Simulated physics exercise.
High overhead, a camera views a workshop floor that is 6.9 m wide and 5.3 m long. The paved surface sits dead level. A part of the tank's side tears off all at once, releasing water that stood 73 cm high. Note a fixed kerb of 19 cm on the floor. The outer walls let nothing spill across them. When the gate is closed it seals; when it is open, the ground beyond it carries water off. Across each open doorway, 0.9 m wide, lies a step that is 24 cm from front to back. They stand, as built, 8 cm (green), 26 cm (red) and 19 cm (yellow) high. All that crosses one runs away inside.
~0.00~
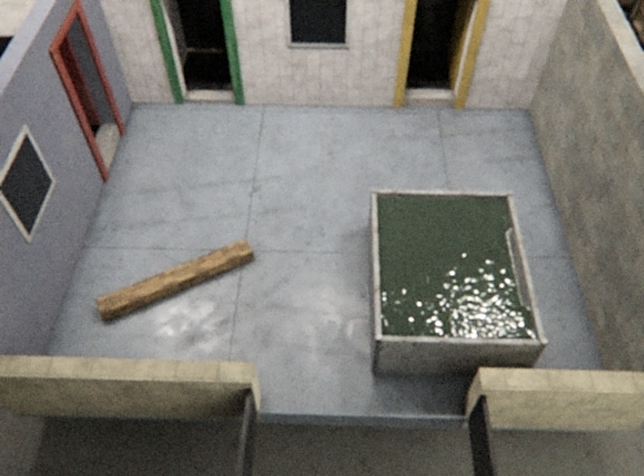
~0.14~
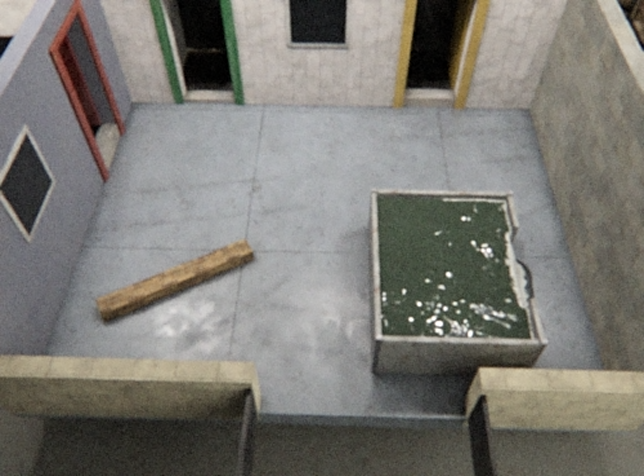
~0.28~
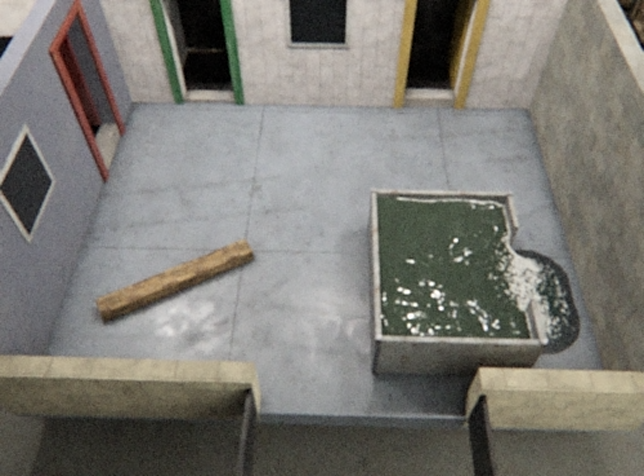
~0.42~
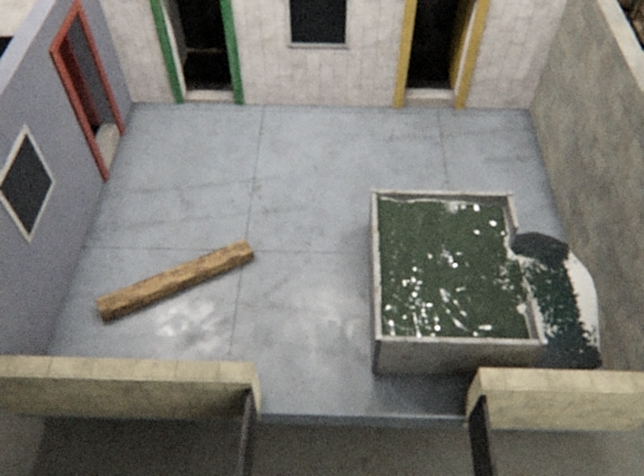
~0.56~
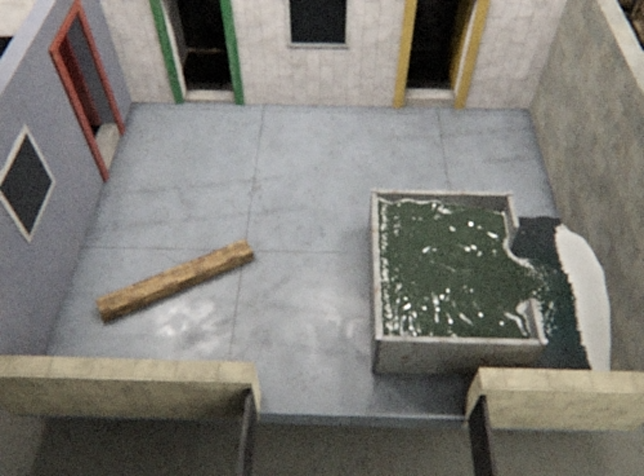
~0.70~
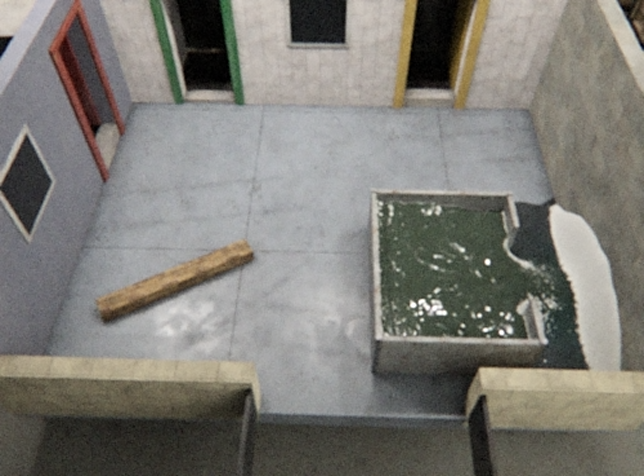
At the start, a square tank of dark green water sits still on a grey floor, with a wooden beam lying to its left. Water then bursts through the tank's right side, spreads over the floor toward the right-hand wall, and fans out along it with a pale, foamy edge.
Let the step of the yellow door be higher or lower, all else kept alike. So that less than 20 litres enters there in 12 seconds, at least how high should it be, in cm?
At least 14.5 cm or so.
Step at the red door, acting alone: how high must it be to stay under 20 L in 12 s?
Red would need about 8.5 cm on its own.
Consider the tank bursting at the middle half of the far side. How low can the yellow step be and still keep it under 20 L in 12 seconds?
In that case you'd want it roughly 26 cm high.
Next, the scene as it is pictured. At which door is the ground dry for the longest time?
The red one.
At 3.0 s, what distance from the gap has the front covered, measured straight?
Reach: Approx. 5.4 m.
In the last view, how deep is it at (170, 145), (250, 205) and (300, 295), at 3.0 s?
First spot about 0 cm, second about 0 cm, third about 0 cm.
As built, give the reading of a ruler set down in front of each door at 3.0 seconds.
The green door has 0 cm, the red door 0 cm and the yellow door 19 cm.
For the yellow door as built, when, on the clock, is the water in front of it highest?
I'd guess close to 2.2 seconds.
After 1.4 s water covers 20 % of the floor, deepest (62 cm) near (610, 402); it has not reached the yellow door.
After 3.0 s water covers 40 % of the floor, deepest (34 cm) near (567, 298); 19 cm at the yellow door, 1 litre in over its 19 cm step.
After 12.0 s water covers 95 % of the floor, deepest (12 cm) near (363, 293); 6 cm at the yellow door, 2 litres in over its 19 cm step.
At the yellow door as built, the water arrived by 1.9 s and peaked near 20 cm at 2.2 s.
Run again over the same 12 s with other heights there, 48 litres in over 12 cm, 11 litres over 16 cm. The limit of 20 litres is kept from about 14.5 cm up.
